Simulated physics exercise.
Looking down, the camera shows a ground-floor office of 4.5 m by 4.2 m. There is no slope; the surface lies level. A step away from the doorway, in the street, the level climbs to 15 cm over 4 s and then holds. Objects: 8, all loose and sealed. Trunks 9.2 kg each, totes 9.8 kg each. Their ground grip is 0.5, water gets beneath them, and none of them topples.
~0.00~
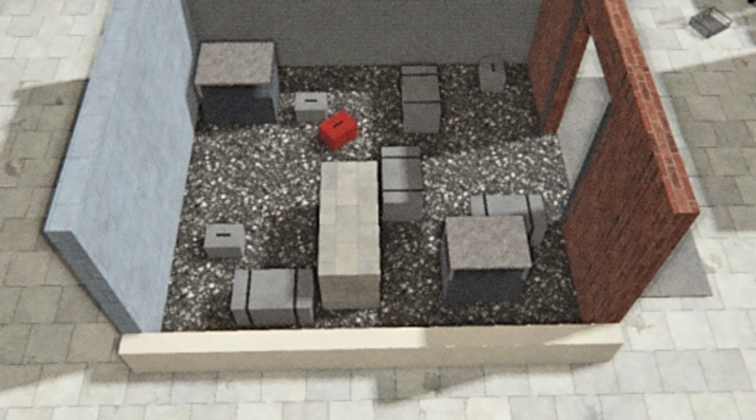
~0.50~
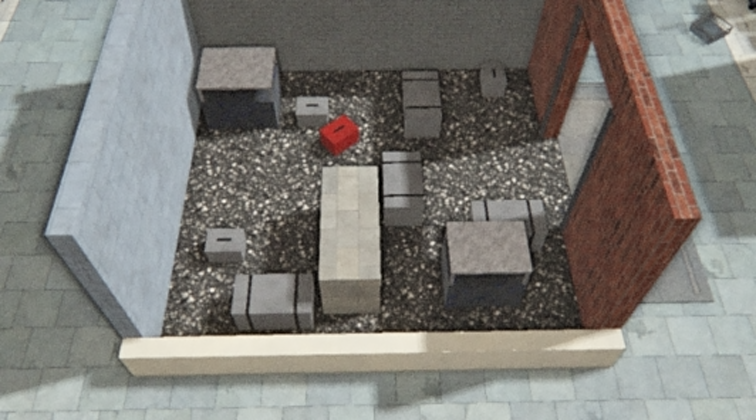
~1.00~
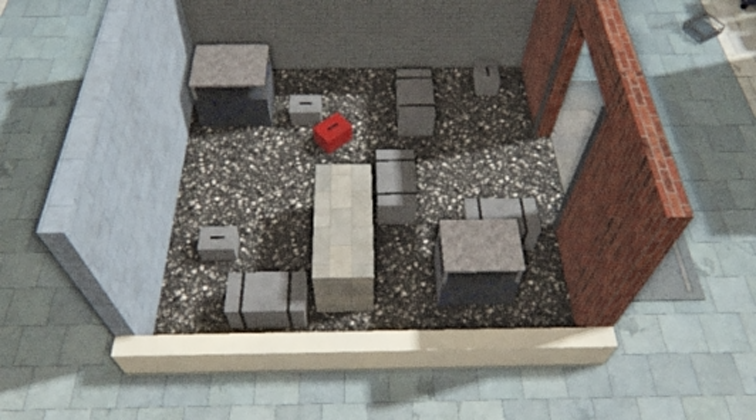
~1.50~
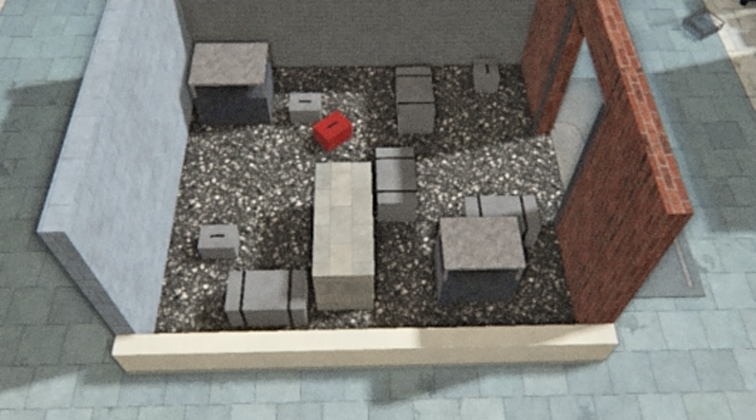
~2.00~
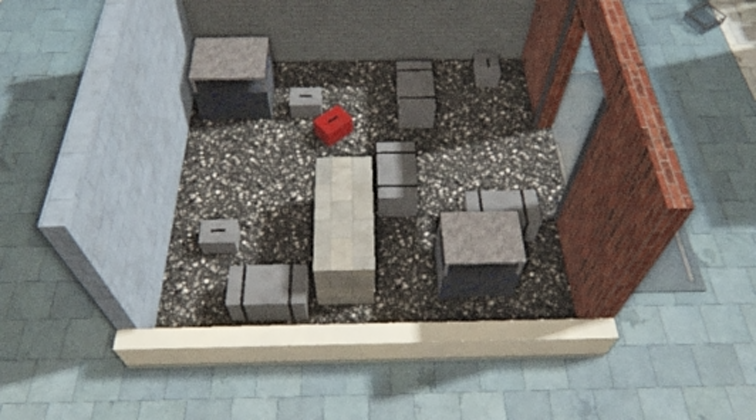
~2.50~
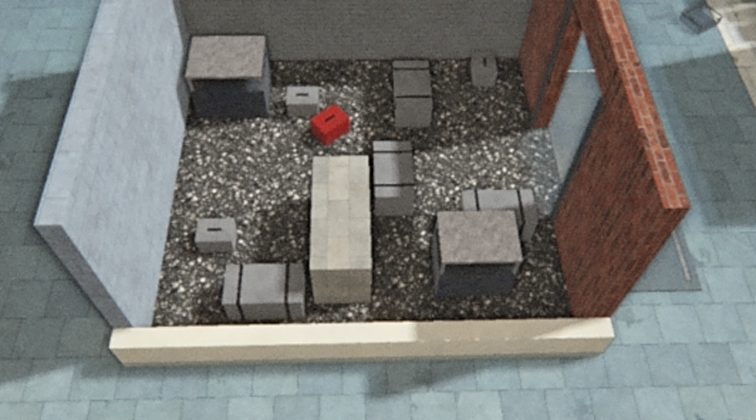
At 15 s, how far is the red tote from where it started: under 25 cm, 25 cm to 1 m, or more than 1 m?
The red tote is 25 cm to 1 m from its start.
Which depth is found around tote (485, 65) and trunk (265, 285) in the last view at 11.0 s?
Roughly 4 and 3 cm.
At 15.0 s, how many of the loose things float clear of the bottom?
Then: 7.
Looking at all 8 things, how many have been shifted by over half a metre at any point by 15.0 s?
It adds up to 4.
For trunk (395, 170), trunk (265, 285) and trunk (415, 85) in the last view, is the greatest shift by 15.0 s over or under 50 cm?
Taking them in order: Greater; smaller; greater.
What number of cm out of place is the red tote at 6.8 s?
Around 5 centimetres.
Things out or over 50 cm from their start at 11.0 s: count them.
By that point, 2.
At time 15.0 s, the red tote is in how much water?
Near 11 cm deep.
After 3.5 s the red tote is near (330, 119), 0.0 m from its start, aground; 0 afloat.
After 6.8 s the red tote is near (327, 118), 0.0 m from its start, aground; 2 afloat.
After 11.0 s the red tote is near (318, 114), 0.2 m from its start, aground; 4 afloat.
After 15.0 s the red tote is near (291, 94), 0.6 m from its start, afloat; 7 afloat.
